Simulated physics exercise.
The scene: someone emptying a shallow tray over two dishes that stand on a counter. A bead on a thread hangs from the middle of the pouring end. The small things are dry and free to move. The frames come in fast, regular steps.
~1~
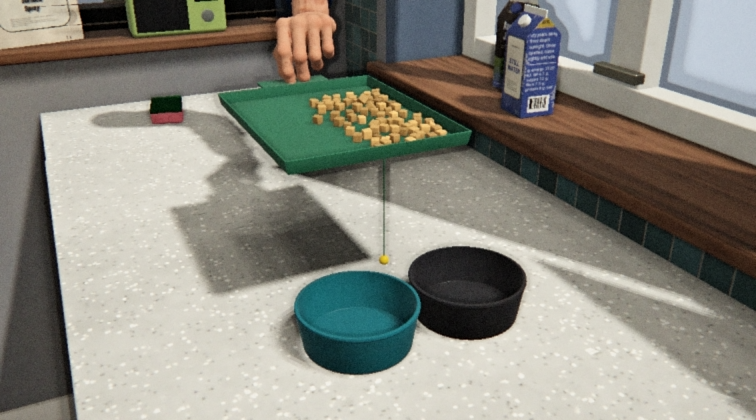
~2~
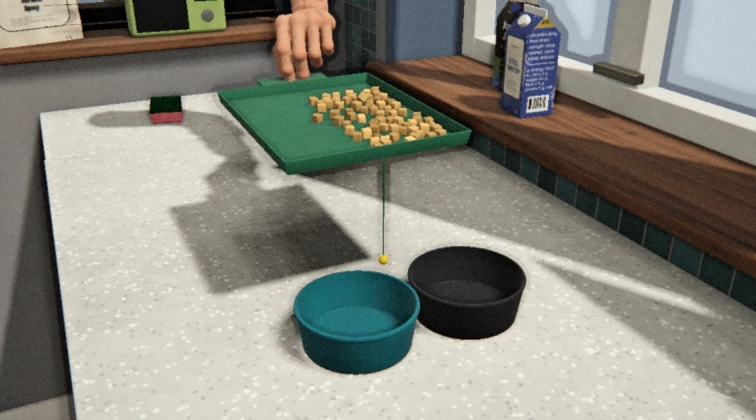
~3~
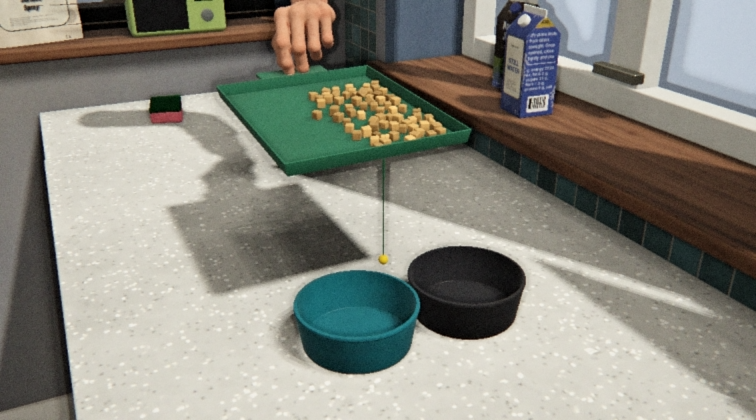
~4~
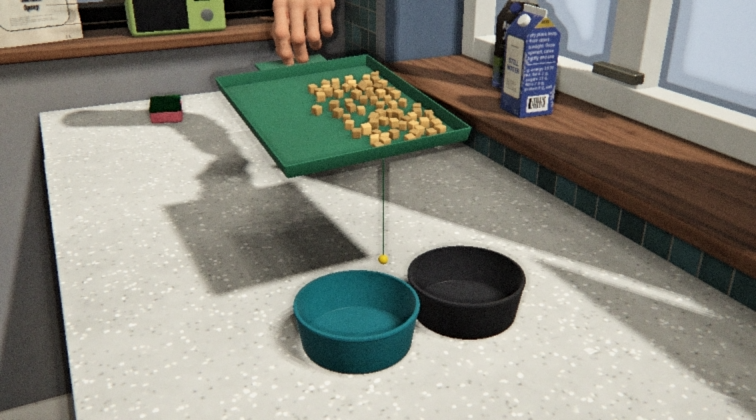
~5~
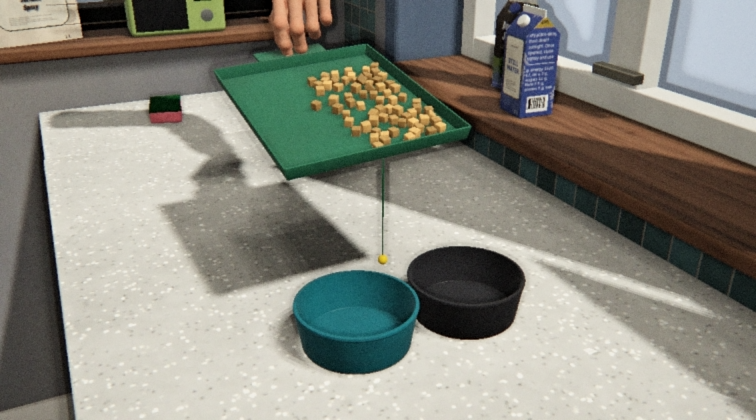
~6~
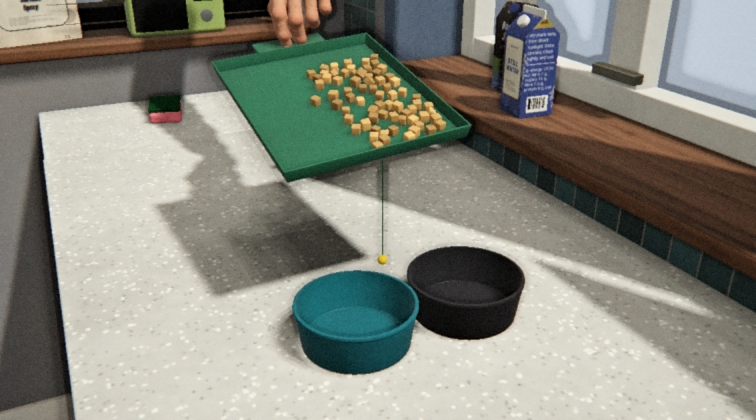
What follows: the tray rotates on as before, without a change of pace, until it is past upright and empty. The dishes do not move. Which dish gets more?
Fuller: The left-hand dish.
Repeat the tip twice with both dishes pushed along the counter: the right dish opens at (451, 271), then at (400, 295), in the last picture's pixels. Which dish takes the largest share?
First the left one, then the right dish.
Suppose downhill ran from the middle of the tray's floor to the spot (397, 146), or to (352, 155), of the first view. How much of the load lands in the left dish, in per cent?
In turn 10 and 60 in a hundred.
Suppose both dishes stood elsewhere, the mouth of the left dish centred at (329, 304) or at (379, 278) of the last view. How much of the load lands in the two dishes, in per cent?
Near 70 % and 30 %.
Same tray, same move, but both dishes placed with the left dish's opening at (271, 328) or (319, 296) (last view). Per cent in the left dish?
Near 10 % and 60 %.
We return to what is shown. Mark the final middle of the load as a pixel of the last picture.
Around (353, 335).
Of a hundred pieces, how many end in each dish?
Left dish near 60 in a hundred; right dish near 0.
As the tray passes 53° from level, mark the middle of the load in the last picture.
At about (356, 141).
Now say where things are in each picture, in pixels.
Corners of the pouring end near (287, 160) and (468, 131), level; middle of the load near (381, 116), small wooden cubes; left dish near (384, 351); right dish near (498, 317); bead on its thread near (384, 260), in the first picture.
Corners of the pouring end near (287, 161) and (467, 130), level; middle of the load near (380, 115), in the second picture.
Corners of the pouring end near (287, 162) and (467, 129), tipped barely, lowest at the left corner; middle of the load near (380, 111), in the third picture.
Corners of the pouring end near (287, 165) and (467, 127), tipped a little, lowest at the left corner; middle of the load near (380, 106), in the fourth picture.
Corners of the pouring end near (287, 167) and (467, 126), tipped a little, lowest at the left corner; middle of the load near (380, 101), in the fifth picture.
Corners of the pouring end near (286, 170) and (467, 124), tipped a little, lowest at the left corner; middle of the load near (380, 96); left dish near (382, 351); right dish near (497, 317), in the sixth picture.
Shortly afterwards, tray tipped steeply; all but a few on the tray; a little in the air.
Next, tray tipped right over; all but a few on the tray; only a few in the left dish; a little outside both.
Some moments later, tray tipped past a quarter turn; near two thirds in the left dish; a little in the right dish; near a third outside both.
In the end, tray tipped past a quarter turn; near two thirds in the left dish; a little in the right dish; near a third outside both.
